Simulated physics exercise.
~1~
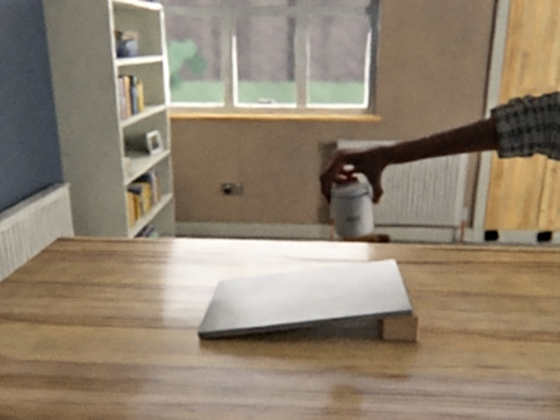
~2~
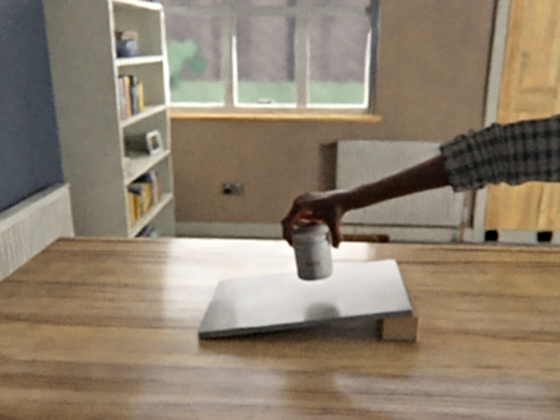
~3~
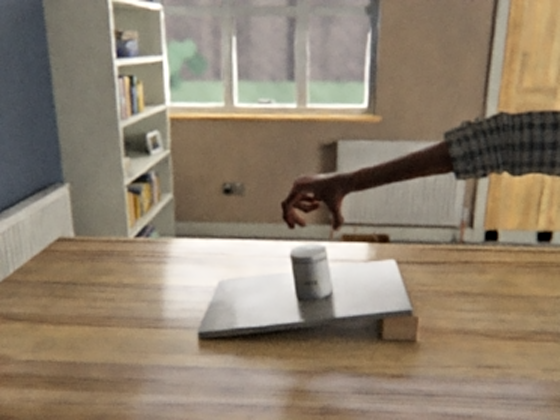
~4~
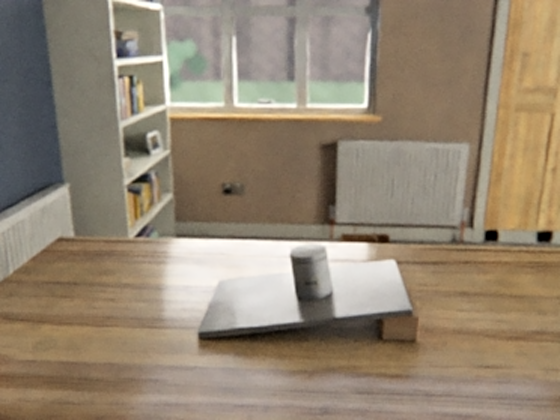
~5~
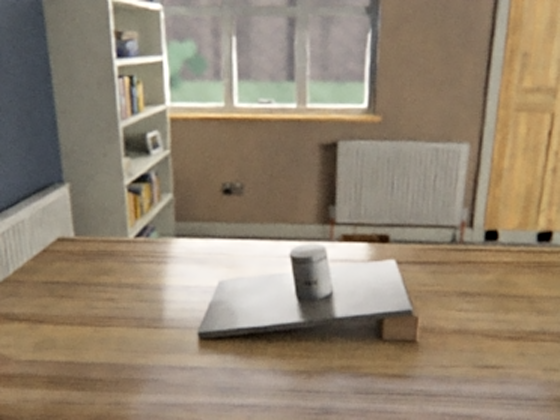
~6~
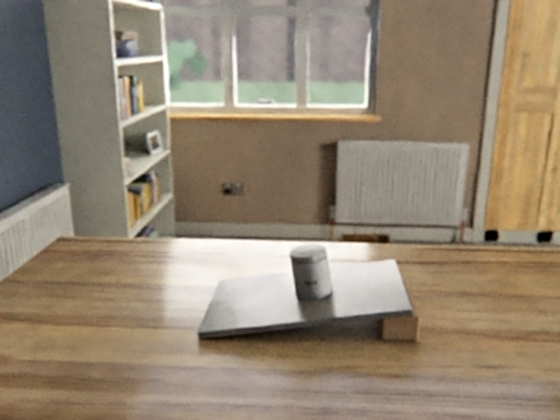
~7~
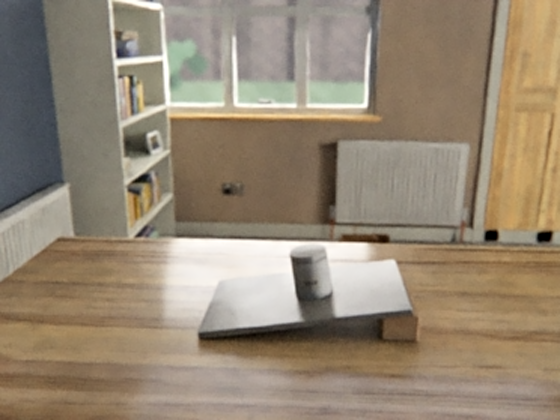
In a room with a bookshelf, a hand setting a white jar on a sloping board and withdrawing, the jar staying put.
